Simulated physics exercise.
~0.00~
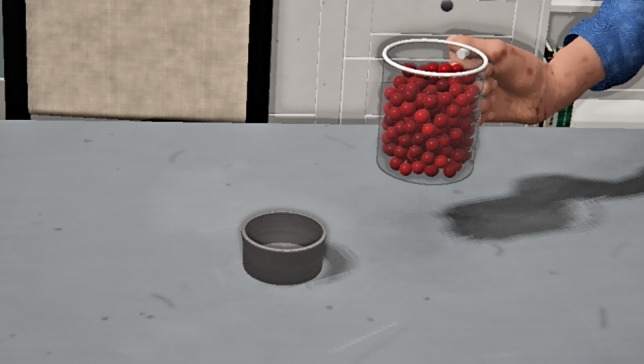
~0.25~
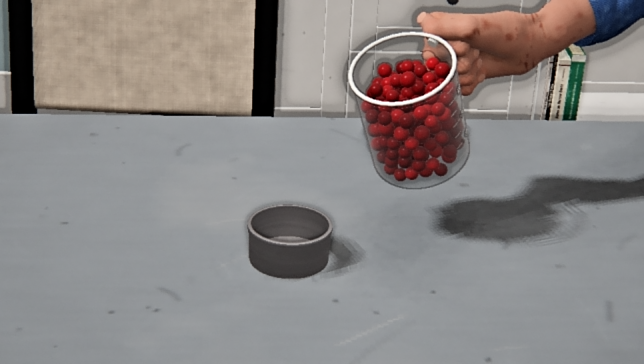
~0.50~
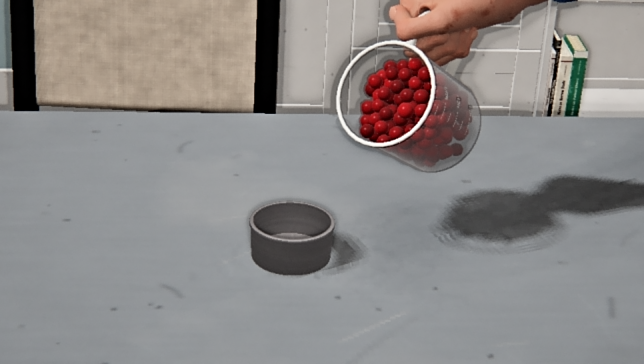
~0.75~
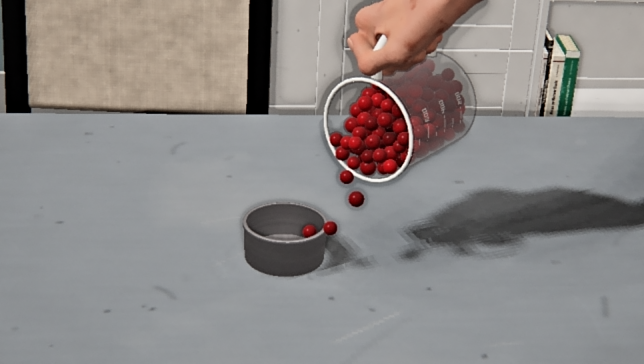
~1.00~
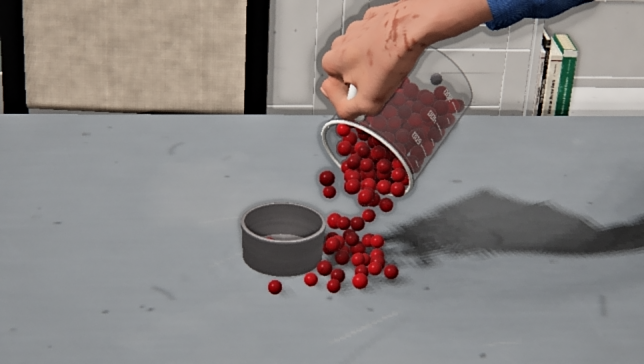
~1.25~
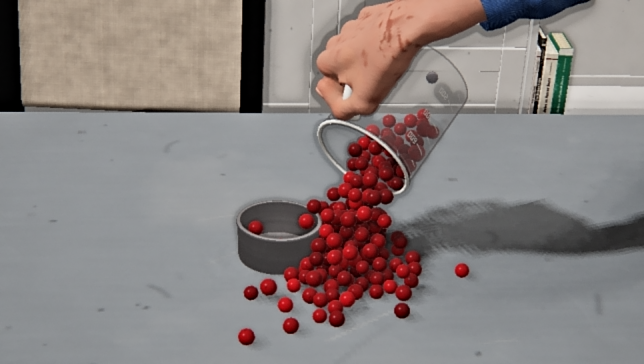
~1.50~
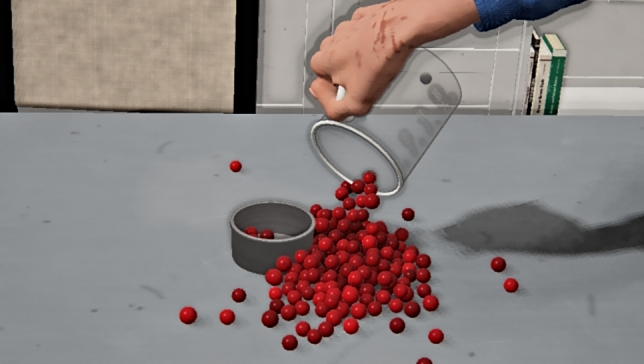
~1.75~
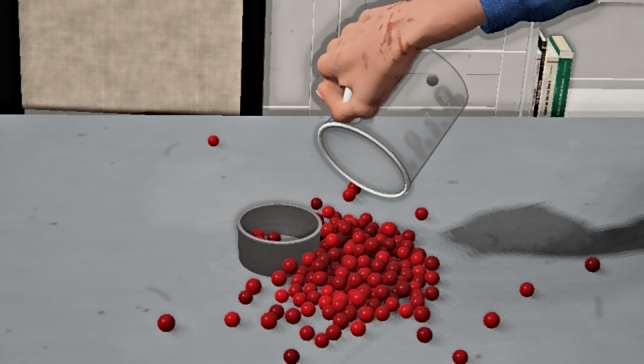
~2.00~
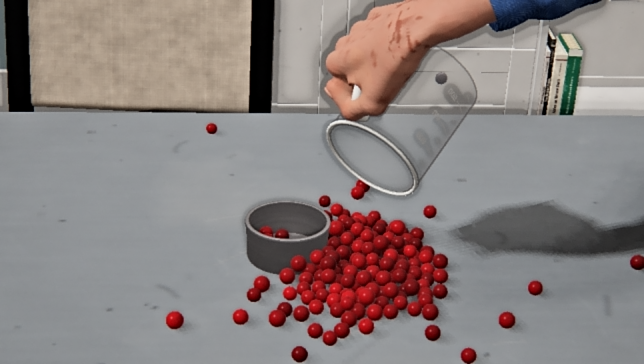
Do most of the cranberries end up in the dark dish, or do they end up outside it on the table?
Most of them end up outside it, in a heap and scattered across the table, with only a few in the dish.
